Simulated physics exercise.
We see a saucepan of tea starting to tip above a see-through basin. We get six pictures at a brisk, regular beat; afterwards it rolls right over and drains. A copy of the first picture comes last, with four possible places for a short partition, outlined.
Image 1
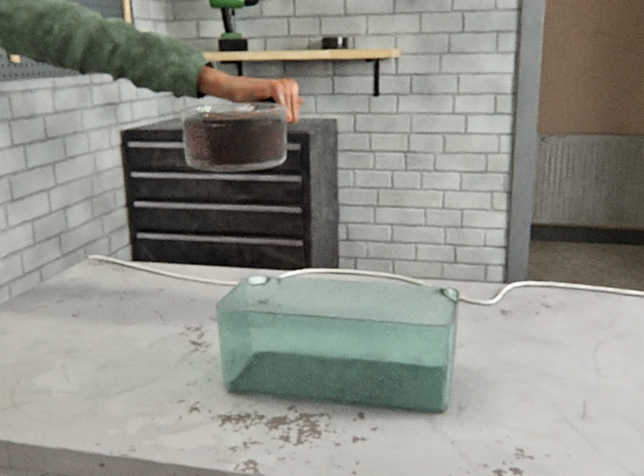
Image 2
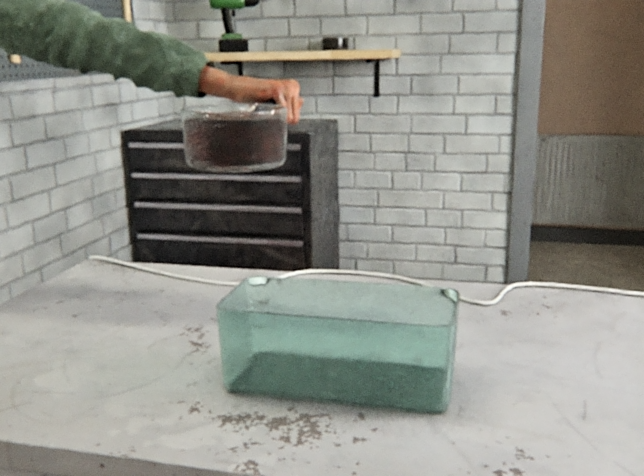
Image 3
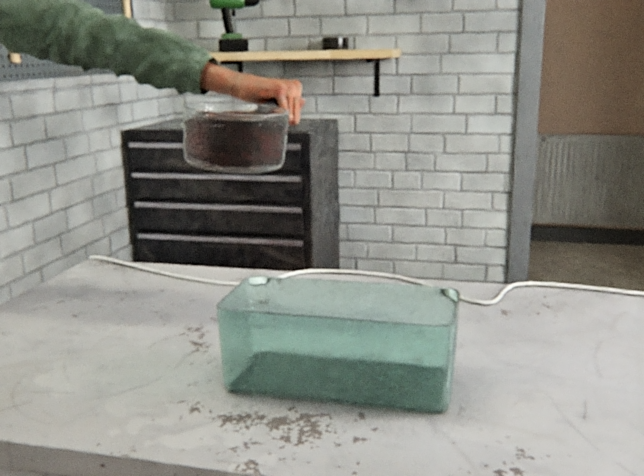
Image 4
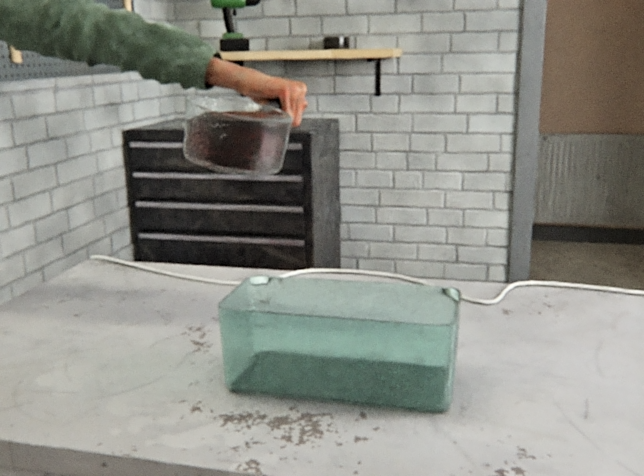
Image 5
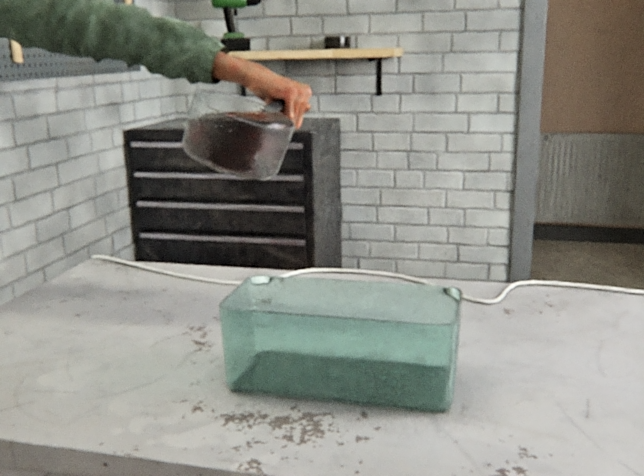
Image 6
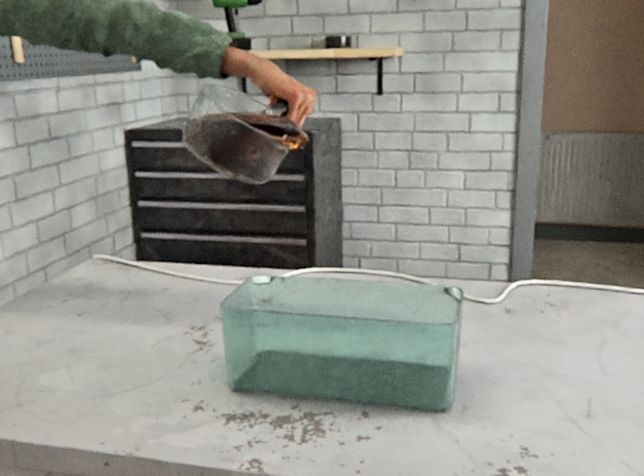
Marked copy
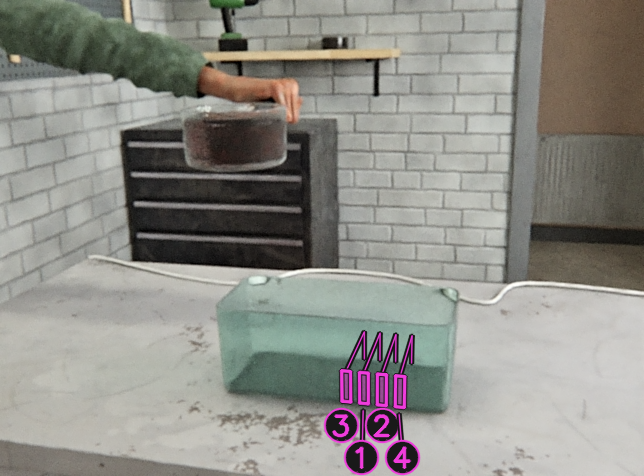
In a workshop-like room with white brick walls, a pale, scuffed tabletop is seen from slightly above by a nearly still camera. A green-tinted clear basin sits on it before a white cable, with a dark drawer cabinet and wooden shelf behind. From the left, a green-sleeved arm holds a clear pan of dark tea above, first level, then tilting rightward until tea reaches over the lip.
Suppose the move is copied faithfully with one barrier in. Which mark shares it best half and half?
Use position 3.
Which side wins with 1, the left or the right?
The left side.
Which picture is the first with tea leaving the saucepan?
In picture 5.
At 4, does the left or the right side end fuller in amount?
The left side.
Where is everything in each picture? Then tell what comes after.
In the first frame, upright, lip at (281, 107); basin from (225, 387) to (449, 410); nothing has left yet.
In the second frame, upright, lip at (282, 109); nothing has left yet.
In the third frame, tipped about 6°, lip at (284, 113); nothing has left yet.
In the fourth frame, tipped about 12°, lip at (288, 119); nothing has left yet.
In the fifth frame, tipped about 21°, lip at (291, 127); tea is over the lip, down to (291, 127).
In the sixth frame, tipped about 32°, lip at (293, 137); tea is over the lip, down to (297, 146).
In magenta, 1 at (363, 410); 2 at (381, 412); 3 at (345, 408); 4 at (399, 414).
Choosing 1, about 80 % ends left of the wall and 17 % right of it; 3 % is lost outside.
Choosing 2, about 94 % ends left of the wall and 5 % right of it.
Choosing 3, about 50 % ends left of the wall and 48 % right of it.
Choosing 4, about 88 % ends left of the wall and 10 % right of it.
